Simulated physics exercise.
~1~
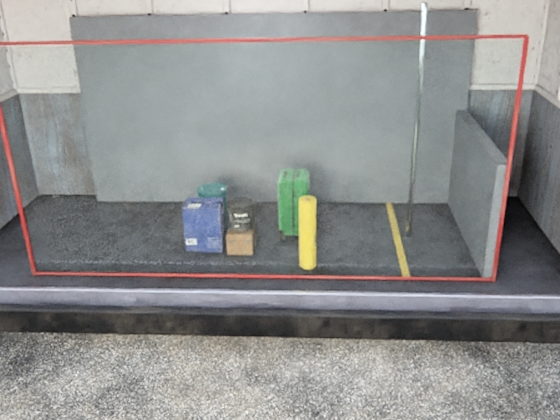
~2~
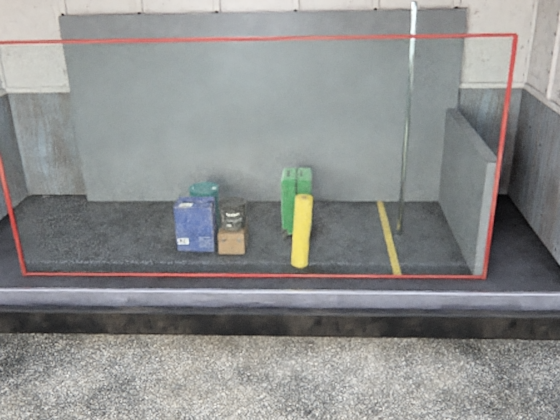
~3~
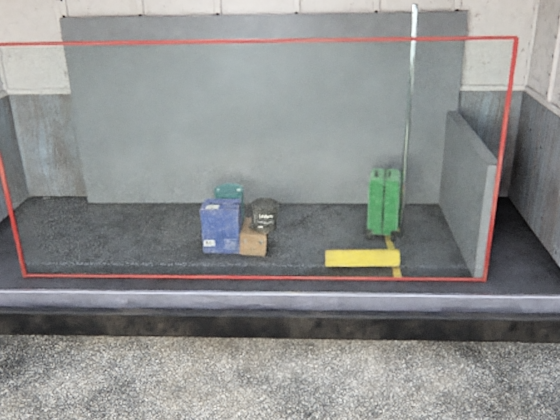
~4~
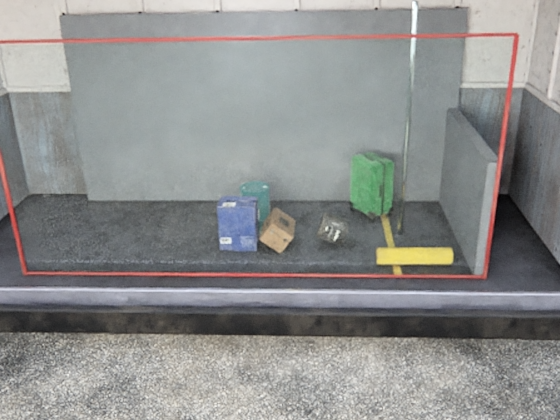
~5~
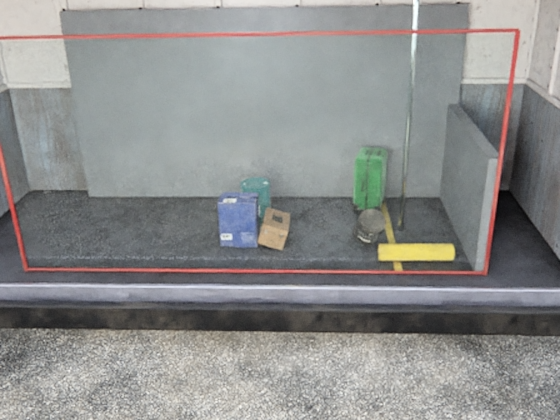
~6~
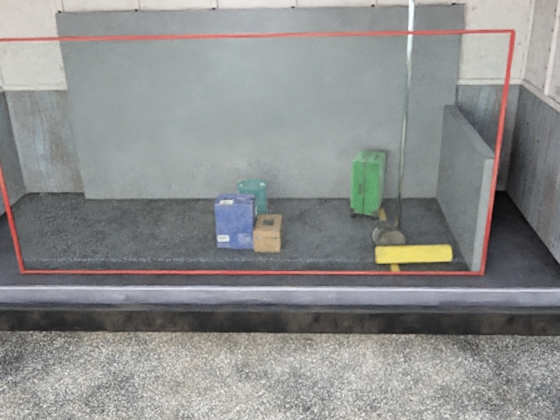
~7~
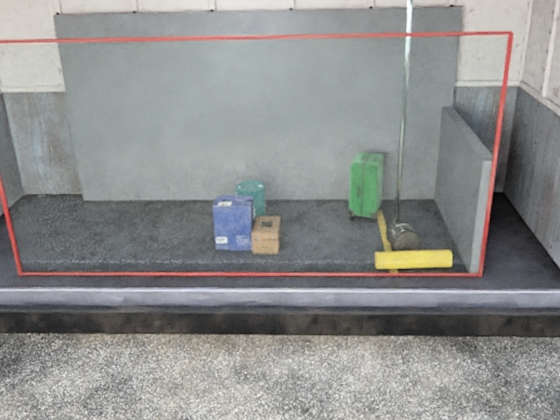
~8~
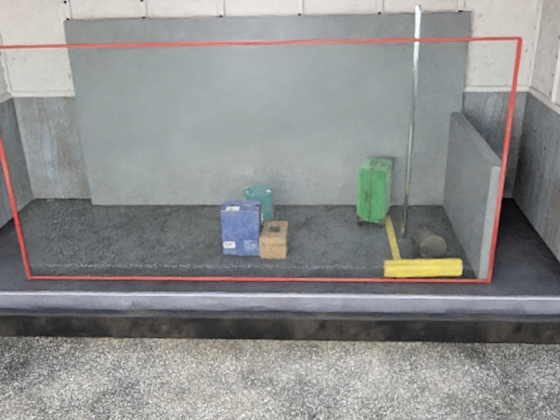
A green wheeled case slid right in a walled bay as a yellow roll toppled and ended across the yellow line, while a dark bucket rolled past it; the case, blue pack, teal drum and brown box stopped short.
